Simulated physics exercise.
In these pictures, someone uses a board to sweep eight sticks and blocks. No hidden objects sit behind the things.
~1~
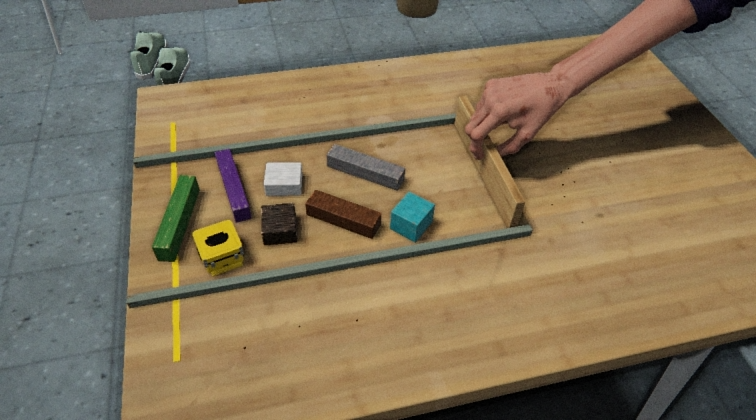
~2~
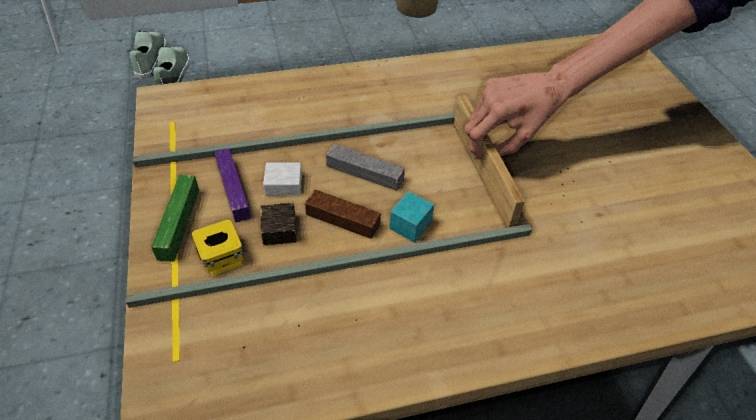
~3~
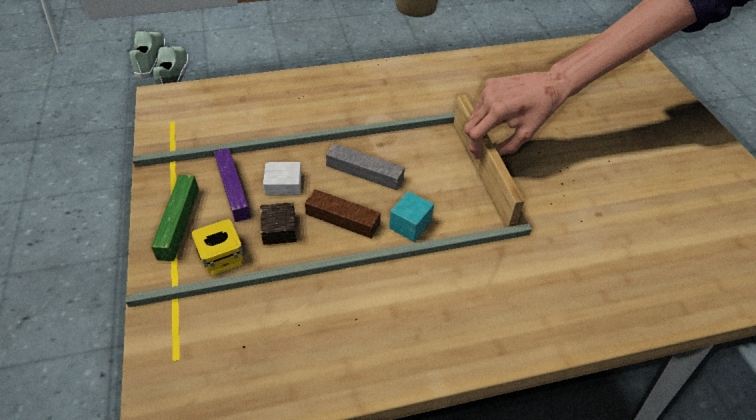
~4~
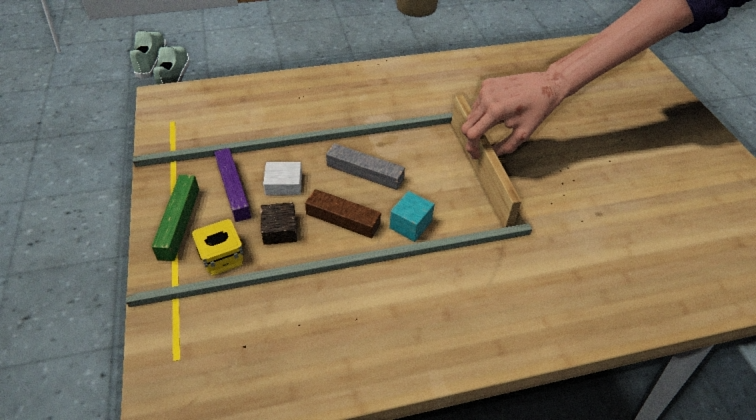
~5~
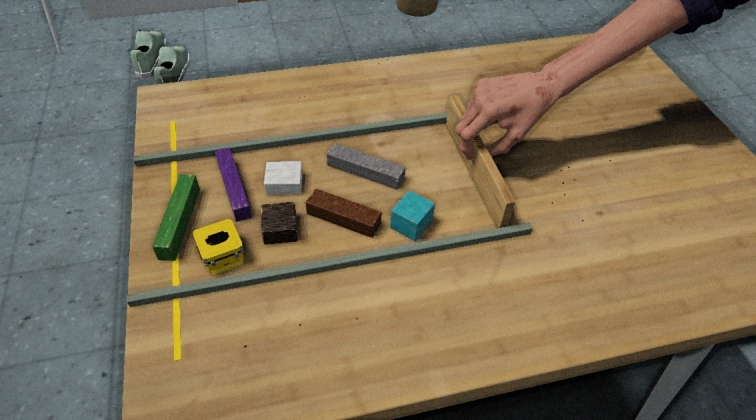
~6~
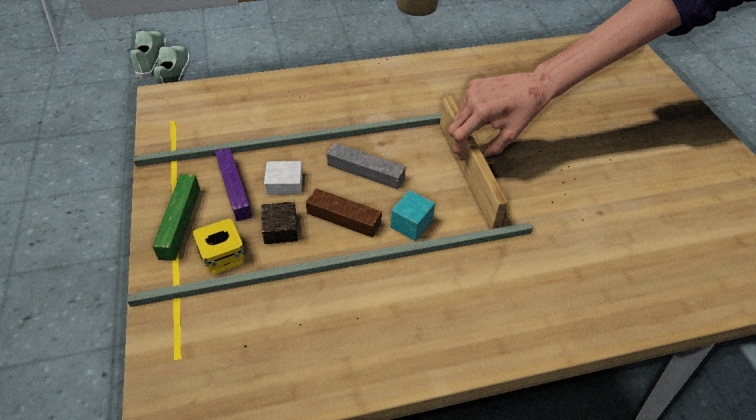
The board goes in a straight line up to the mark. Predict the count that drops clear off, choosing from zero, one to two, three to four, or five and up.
The count is three to four.
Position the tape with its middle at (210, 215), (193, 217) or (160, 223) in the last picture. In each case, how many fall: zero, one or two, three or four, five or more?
Falls: One to two; either three or four; five or over.
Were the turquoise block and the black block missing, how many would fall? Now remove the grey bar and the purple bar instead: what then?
2 in the first case, 3 in the second.
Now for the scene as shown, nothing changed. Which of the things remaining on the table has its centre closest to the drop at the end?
It's the white block.
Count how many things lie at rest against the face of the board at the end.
Well, it touches 3.
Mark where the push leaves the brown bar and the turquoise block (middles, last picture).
For the brown bar it's (145, 229), and for the turquoise block it's (156, 271).
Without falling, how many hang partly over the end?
In total, 2 of them.
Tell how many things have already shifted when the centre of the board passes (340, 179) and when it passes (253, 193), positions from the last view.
The first number is 5, the next one 8.
Soon after, none off yet; green bar at rest near (178, 216); yellow case at rest near (220, 247); purple bar at rest near (233, 183).
Then, none off yet; green bar moving near (170, 216); yellow case moved about its own width near (187, 256); purple bar moved a little near (203, 189).
At rest, the number that fall off is three or four; fallen, black block, purple bar, yellow case and green bar.
